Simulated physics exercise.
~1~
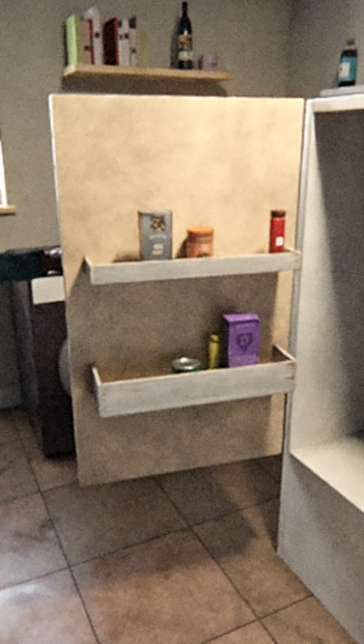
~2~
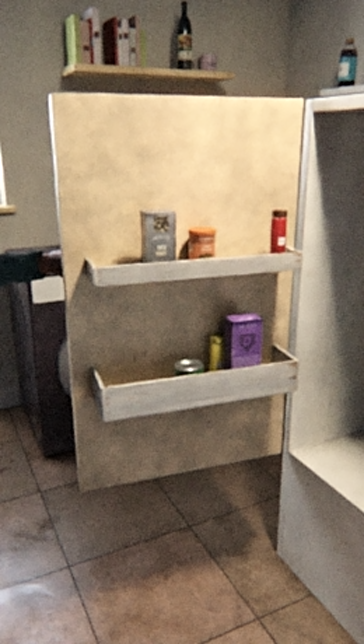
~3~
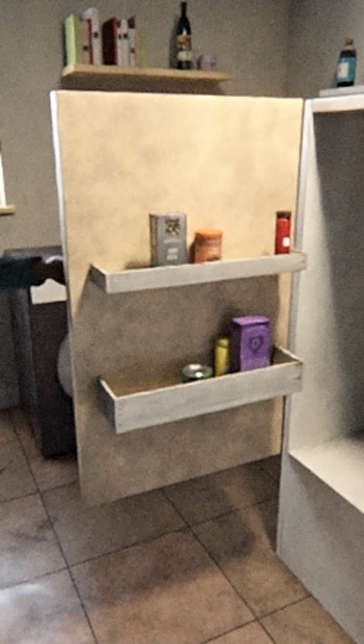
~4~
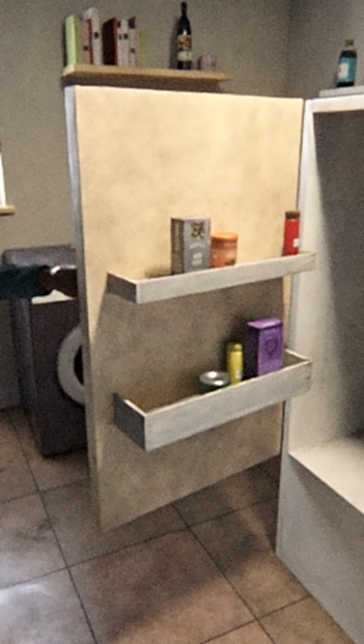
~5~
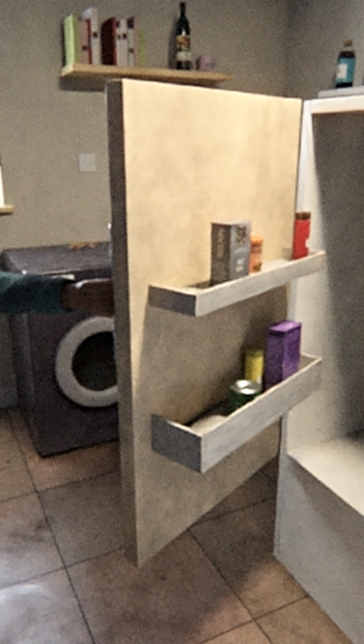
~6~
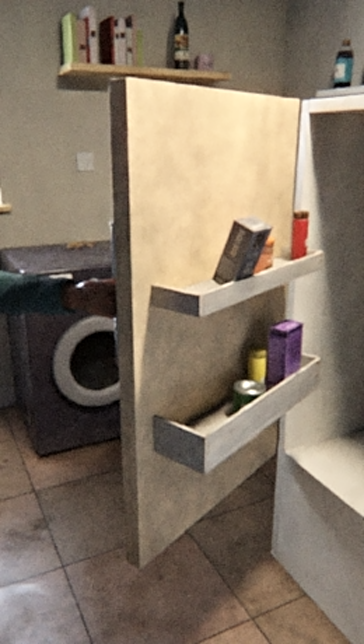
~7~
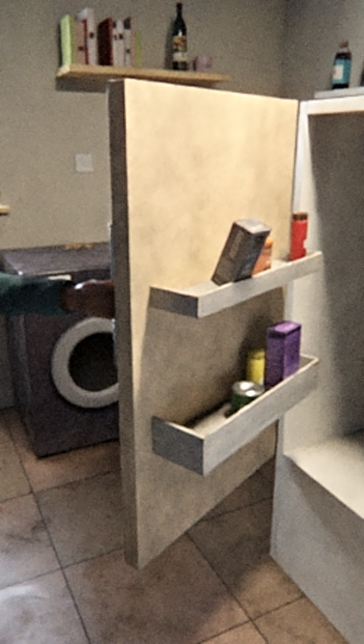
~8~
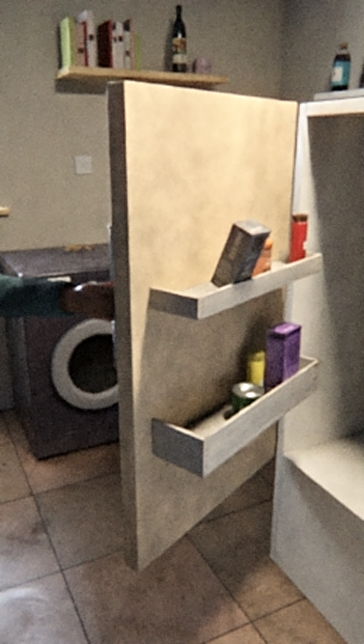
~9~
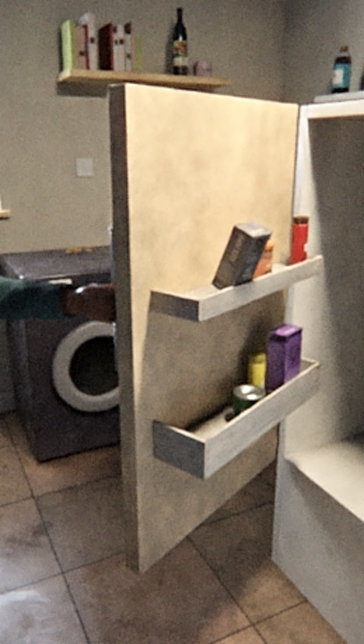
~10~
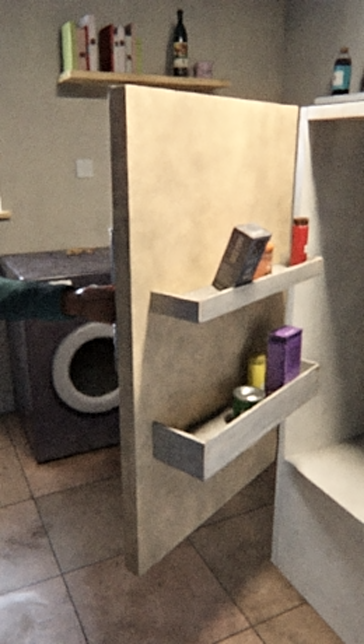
The clip opens on a pale pantry door standing open, its two racks holding a grey carton, an orange tin and a red shaker above, and a green tin, a yellow shaker and a purple carton below. A sleeved arm at the left swings the door toward the right, slowly at first and then faster, uncovering a washing machine behind it. The door stops abruptly while still well open. The grey carton tips to the right and comes to rest leaning toward the orange tin. The hand stays at the door's edge, and everything remains in the racks, with the other upright items still standing.
